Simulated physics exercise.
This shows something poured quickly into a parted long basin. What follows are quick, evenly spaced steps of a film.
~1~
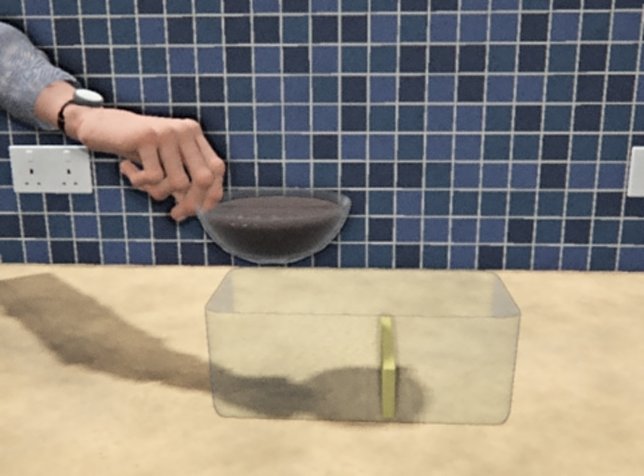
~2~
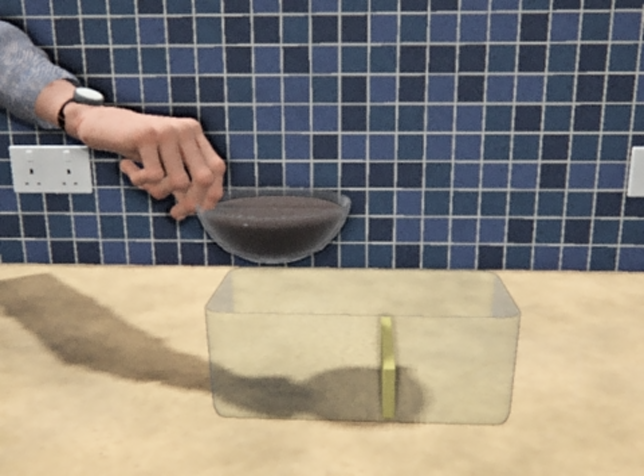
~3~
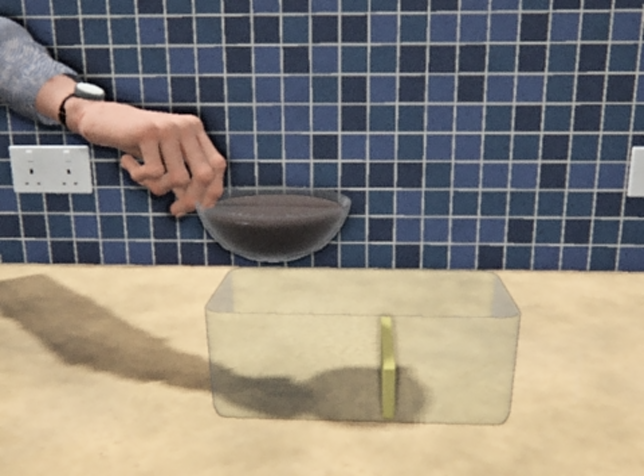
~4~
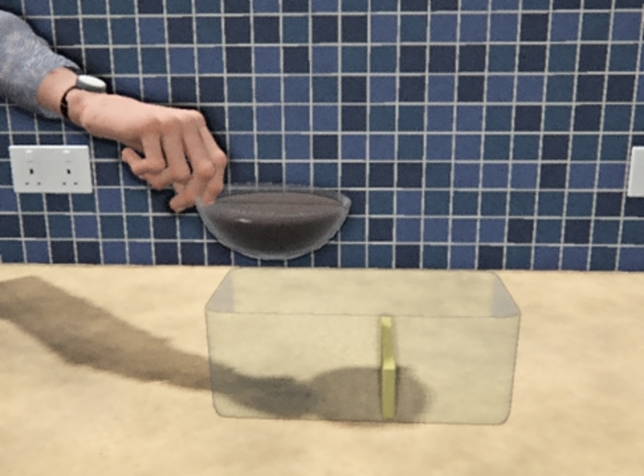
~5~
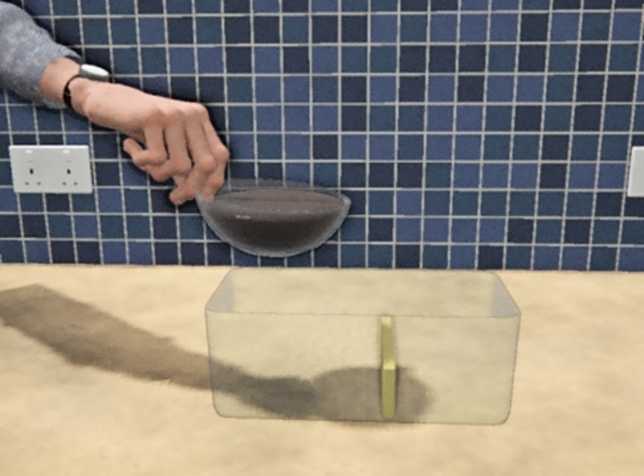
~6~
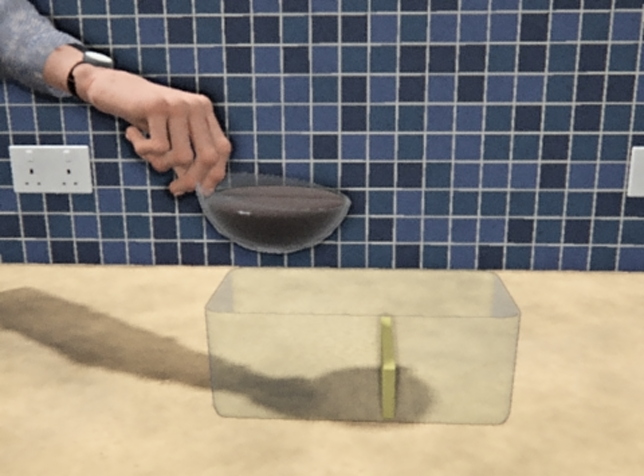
A pale, sandy-coloured counter stands before a wall of blue square tiles with white sockets, seen from the front by a still camera. A hand in a grey sleeve and dark wristband, at upper left, holds a clear bowl of dark brown liquid above a clear rectangular basin with an upright yellow-green divider. The bowl stays almost still, then the hand tilts it slightly to the right.
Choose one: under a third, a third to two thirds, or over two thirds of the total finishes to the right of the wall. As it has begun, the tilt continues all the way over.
Over two thirds finishes to the right of the wall.
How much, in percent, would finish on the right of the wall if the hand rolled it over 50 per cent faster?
It comes to some 95 in a hundred.
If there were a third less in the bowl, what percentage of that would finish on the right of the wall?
That works out to some 95 %.
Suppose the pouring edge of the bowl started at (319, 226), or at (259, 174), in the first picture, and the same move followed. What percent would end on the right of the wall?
The first gives 65 %, the second 0 %.
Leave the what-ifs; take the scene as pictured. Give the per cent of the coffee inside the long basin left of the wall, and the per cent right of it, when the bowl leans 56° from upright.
Left side 5 in a hundred, right side 25 in a hundred.
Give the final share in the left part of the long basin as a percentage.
I'd say near 5 in a hundred.
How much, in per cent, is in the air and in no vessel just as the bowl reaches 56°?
Near 35 in a hundred.
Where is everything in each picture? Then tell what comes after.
It leans 0°; its right rim is at (349, 204); the coffee meets the walls at (204, 209) and (345, 210); the long basin's rim runs from (219, 289) to (508, 294); the wall's top is at (388, 342), in the first picture.
It leans 0°; its right rim is at (349, 204); the coffee meets the walls at (205, 208) and (345, 210), in the second picture.
It leans 1°; its right rim is at (349, 204); the coffee meets the walls at (205, 206) and (345, 209), in the third picture.
It leans 3°; its right rim is at (349, 204); the coffee meets the walls at (205, 204) and (345, 206), in the fourth picture.
It leans 6°; its right rim is at (349, 204); the coffee meets the walls at (206, 200) and (346, 204), in the fifth picture.
It leans 9°; its right rim is at (349, 204); the coffee meets the walls at (207, 196) and (347, 200), in the sixth picture.
A moment on, the bowl is tipped part way and 37 per cent is still to pour, 4 is left of the wall and 24 right of it.
Next, the bowl is tipped on its side and 0 per cent is still to pour, 5 is left of the wall and 90 right of it.
Then the bowl is tipped right over and 0 per cent is still to pour, 6 is left of the wall and 94 right of it.
Later the bowl is tipped right over and 0 per cent is still to pour, 6 is left of the wall and 94 right of it.
In the end 6 per cent lies left of the wall, 94 right of it and 1 outside.
